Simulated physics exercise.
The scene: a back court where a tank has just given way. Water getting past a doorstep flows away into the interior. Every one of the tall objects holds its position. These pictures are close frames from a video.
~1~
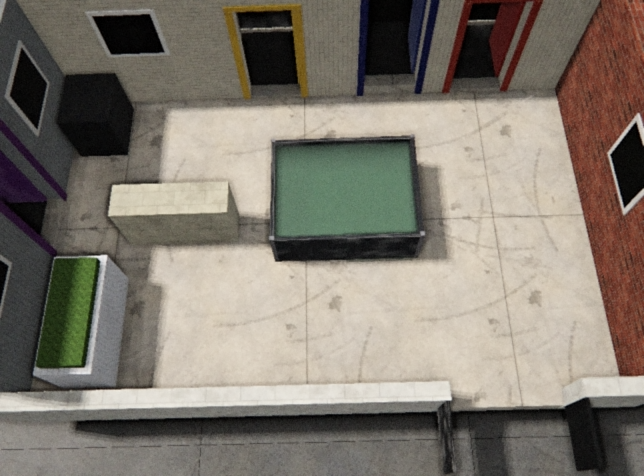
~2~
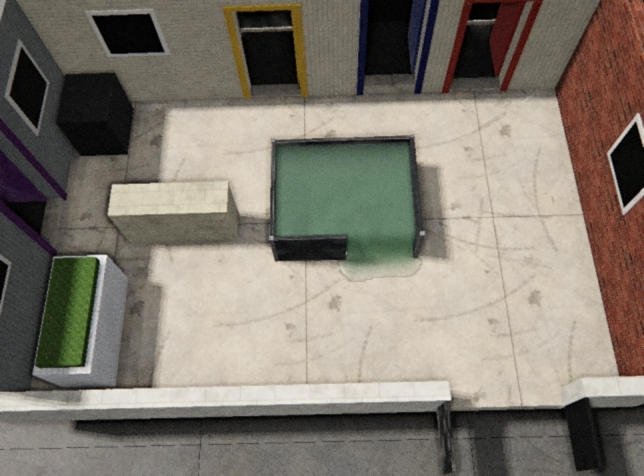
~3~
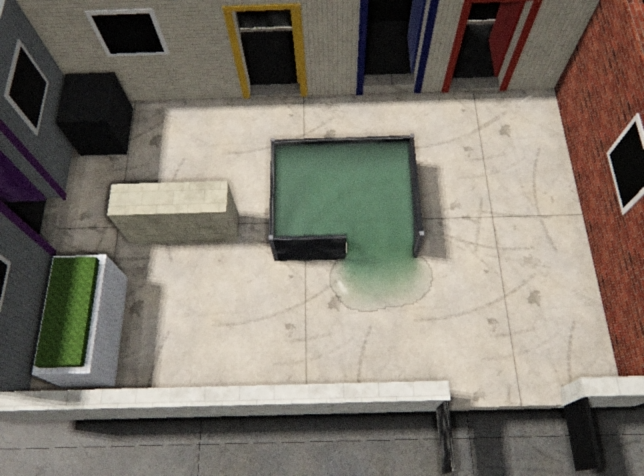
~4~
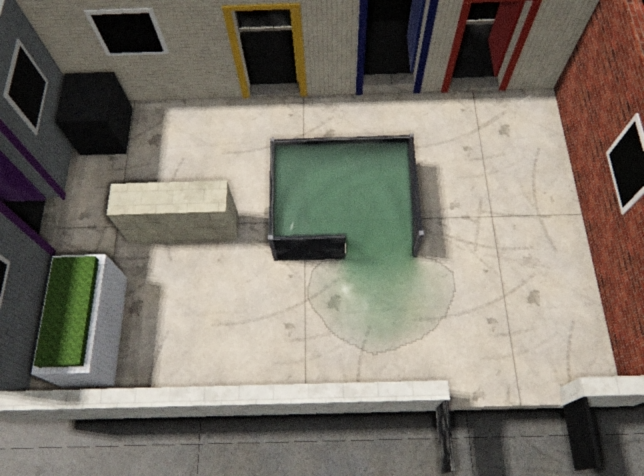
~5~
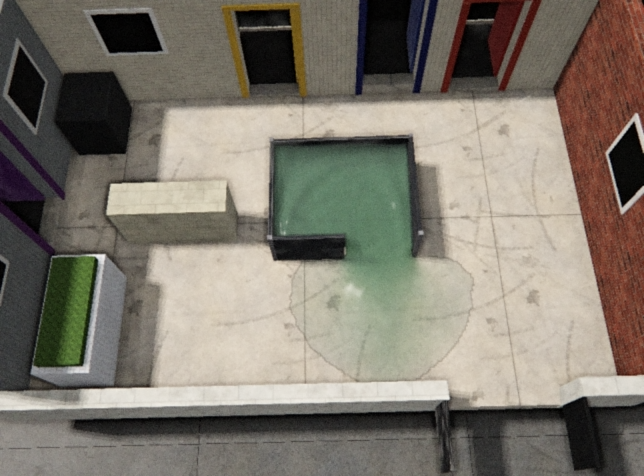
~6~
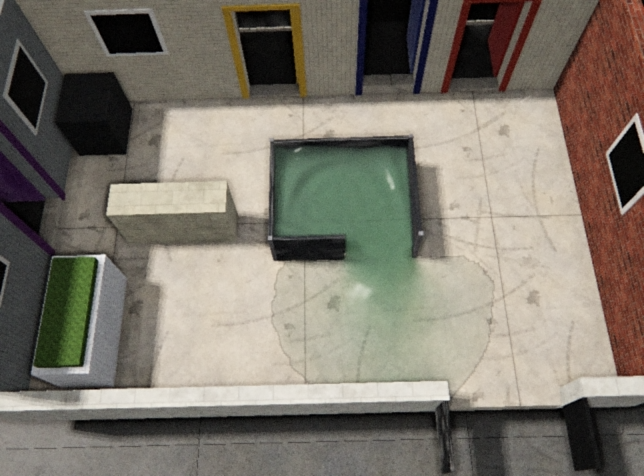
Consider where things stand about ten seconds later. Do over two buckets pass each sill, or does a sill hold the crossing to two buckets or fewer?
The red door stays inside what's allowed there, the purple door stays inside what's allowed there, the yellow door stays inside what's allowed there, the blue door stays inside what's allowed there.
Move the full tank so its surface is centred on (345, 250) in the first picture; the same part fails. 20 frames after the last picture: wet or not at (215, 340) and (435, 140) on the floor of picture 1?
The first spot is swamped, the second spared.
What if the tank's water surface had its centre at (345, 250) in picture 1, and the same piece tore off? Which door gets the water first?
The purple-painted one.
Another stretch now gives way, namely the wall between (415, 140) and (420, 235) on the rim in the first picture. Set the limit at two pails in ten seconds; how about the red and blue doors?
Here the red door gets too much, and the blue door keeps within bounds.
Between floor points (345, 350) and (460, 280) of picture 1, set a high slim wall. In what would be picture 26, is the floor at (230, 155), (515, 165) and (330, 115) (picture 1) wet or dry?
Results in sequence: Bone-dry / swamped / bone-dry.
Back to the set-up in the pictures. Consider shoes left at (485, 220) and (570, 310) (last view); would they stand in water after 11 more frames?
The first is spared, the second inundated.
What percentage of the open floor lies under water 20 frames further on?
Around 40 percent, give or take.
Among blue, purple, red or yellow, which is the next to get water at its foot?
That would be the purple one.
A moment on, water covers 20 % of the floor; the red door not reached, the purple door not reached, the yellow door not reached, the blue door not reached.
Next, water covers 30 % of the floor; the red door not reached, the purple door not reached, the yellow door not reached, the blue door not reached.
Then, water covers 40 % of the floor; the red door not reached, the purple door not reached, the yellow door not reached, the blue door not reached.
Later, water covers 65 % of the floor; the red door wet at the sill, nothing in, the purple door wet at the sill, nothing in, the yellow door not reached, the blue door not reached.
In the end, water covers 90 % of the floor; the red door wet at the sill, nothing in, the purple door wet at the sill, nothing in, the yellow door wet at the sill, nothing in, the blue door wet at the sill, nothing in.
